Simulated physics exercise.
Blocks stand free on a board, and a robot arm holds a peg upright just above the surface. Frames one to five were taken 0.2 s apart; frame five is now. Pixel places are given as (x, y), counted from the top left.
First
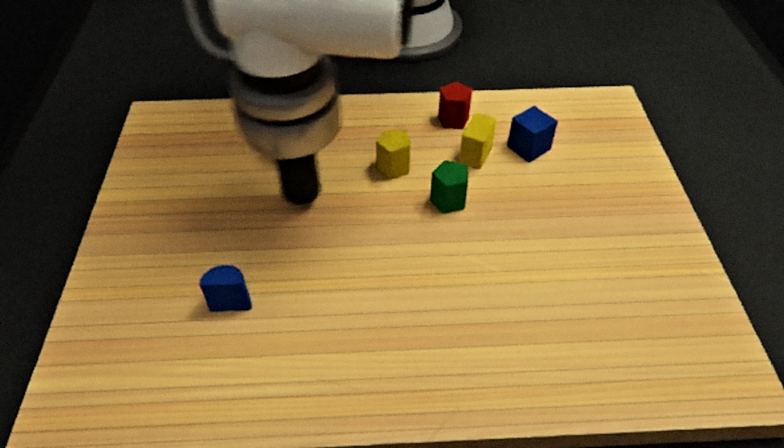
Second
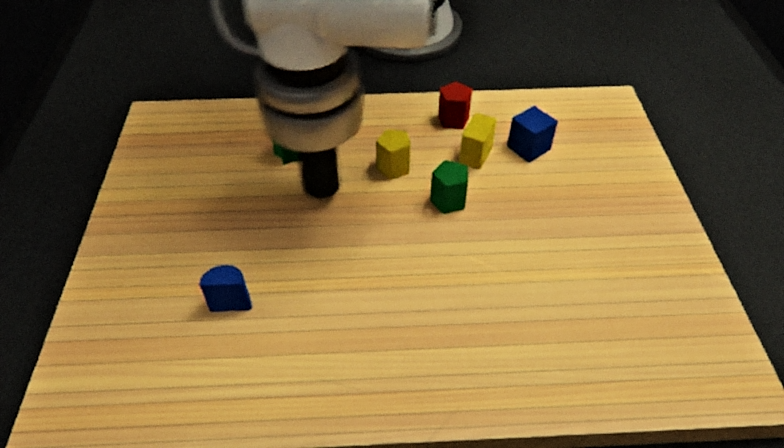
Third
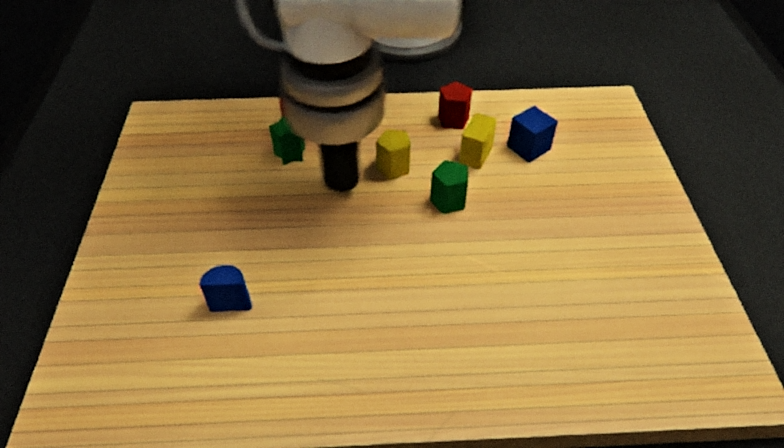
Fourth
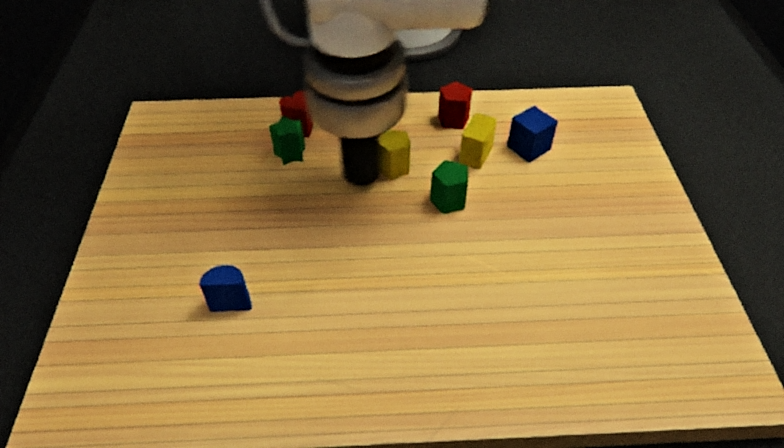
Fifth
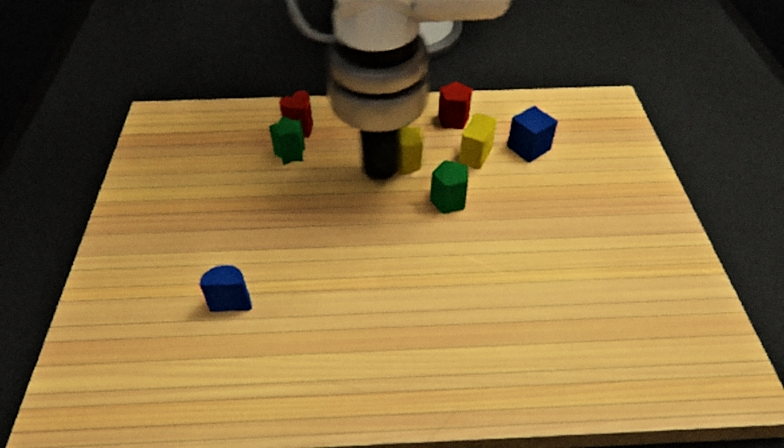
On a wooden board scattered with small coloured blocks, a robot arm holds a dark upright peg left of a yellow block. The arm carries the peg steadily right and slightly away, uncovering a green block and a red one behind it, and passes partly in front of the yellow block.
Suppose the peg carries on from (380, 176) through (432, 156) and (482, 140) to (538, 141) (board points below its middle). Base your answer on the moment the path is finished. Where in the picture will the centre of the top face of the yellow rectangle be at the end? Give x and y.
Roughly at (503, 131).
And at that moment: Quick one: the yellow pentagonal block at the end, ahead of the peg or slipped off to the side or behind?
Lost on the way.
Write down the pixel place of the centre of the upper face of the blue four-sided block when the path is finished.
Close to (572, 130).
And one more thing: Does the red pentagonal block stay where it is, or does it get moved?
It gets pushed out of place.
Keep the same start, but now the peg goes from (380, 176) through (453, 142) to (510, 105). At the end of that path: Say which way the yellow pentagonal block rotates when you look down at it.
Viewed from overhead, the yellow pentagonal block winds up turned clockwise.
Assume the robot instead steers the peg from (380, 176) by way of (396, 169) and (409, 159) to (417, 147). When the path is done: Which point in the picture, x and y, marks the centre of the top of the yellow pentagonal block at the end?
I predict (450, 114).
The first path, step by step. One third of the way, peg (433, 147); yellow pentagonal block (457, 113).
Two thirds of the way, peg (484, 130); yellow pentagonal block (491, 91), turned 45° anticlockwise; red pentagonal block (459, 83), turned 30° anticlockwise; yellow rectangle (500, 129), turned 35° clockwise.
At the end, peg (540, 132); yellow pentagonal block (492, 90), turned 50° anticlockwise; red pentagonal block (459, 83), turned 35° anticlockwise; yellow rectangle (503, 131), turned 55° clockwise; blue four-sided block (572, 130).
